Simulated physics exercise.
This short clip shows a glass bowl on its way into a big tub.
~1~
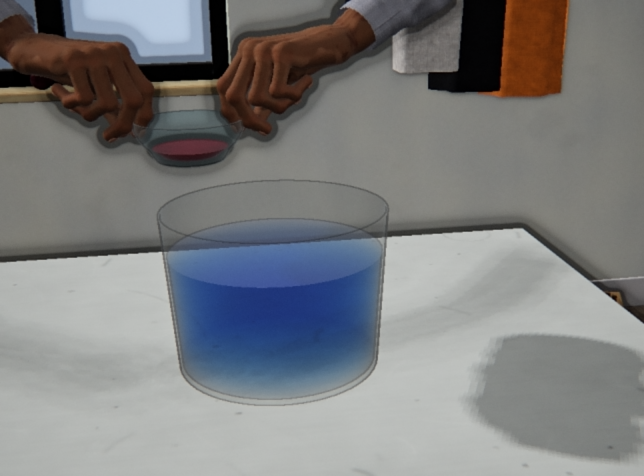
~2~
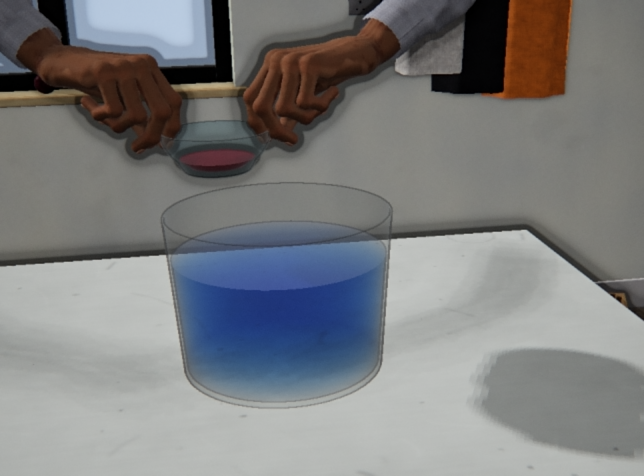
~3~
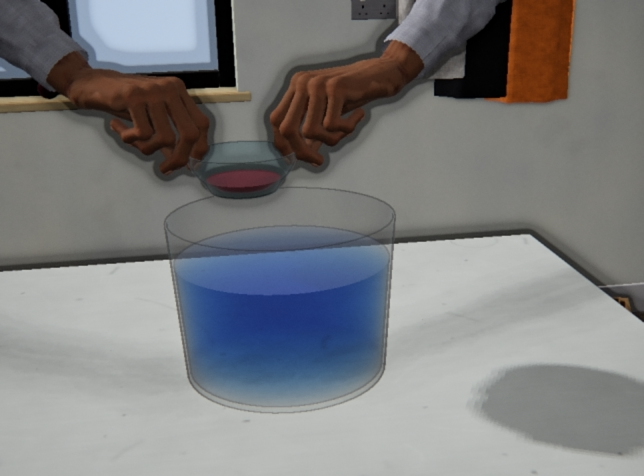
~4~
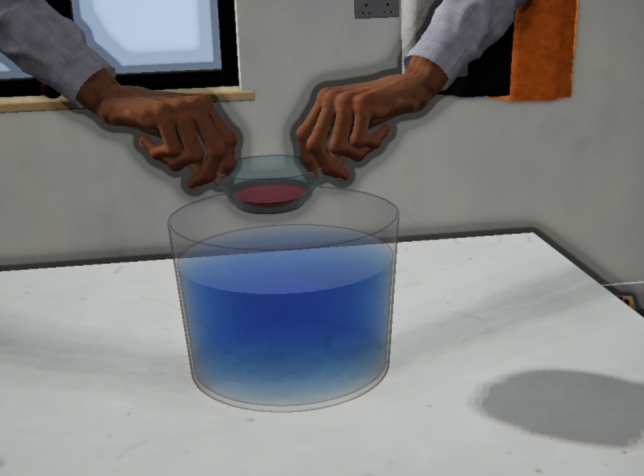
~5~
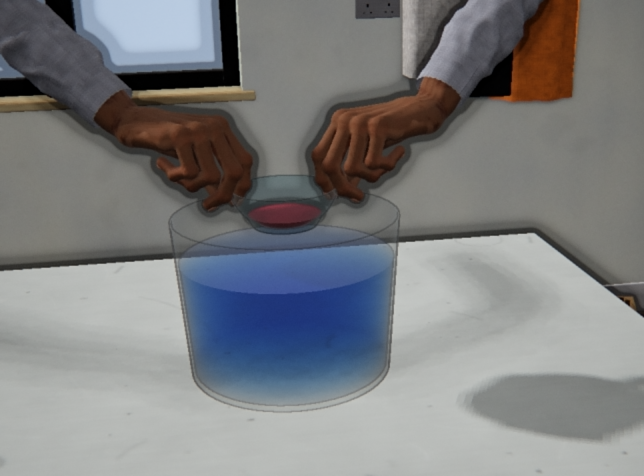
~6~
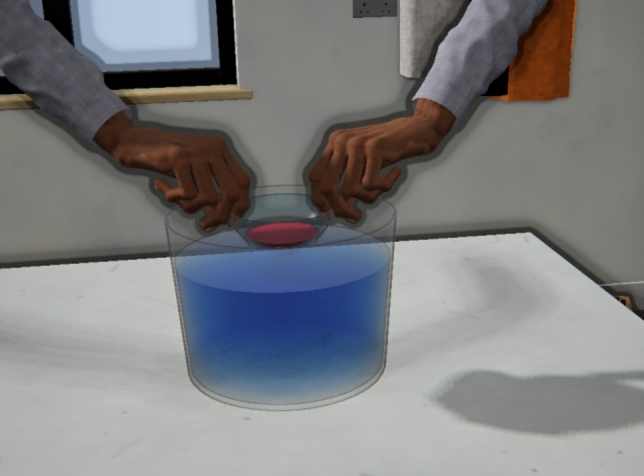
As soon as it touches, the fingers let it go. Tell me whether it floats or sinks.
It floats.
A moment on, the bowl dips into the dyed water.
Further on, it bobs and steadies.
When it is over, the bowl floats with about half of its side showing.
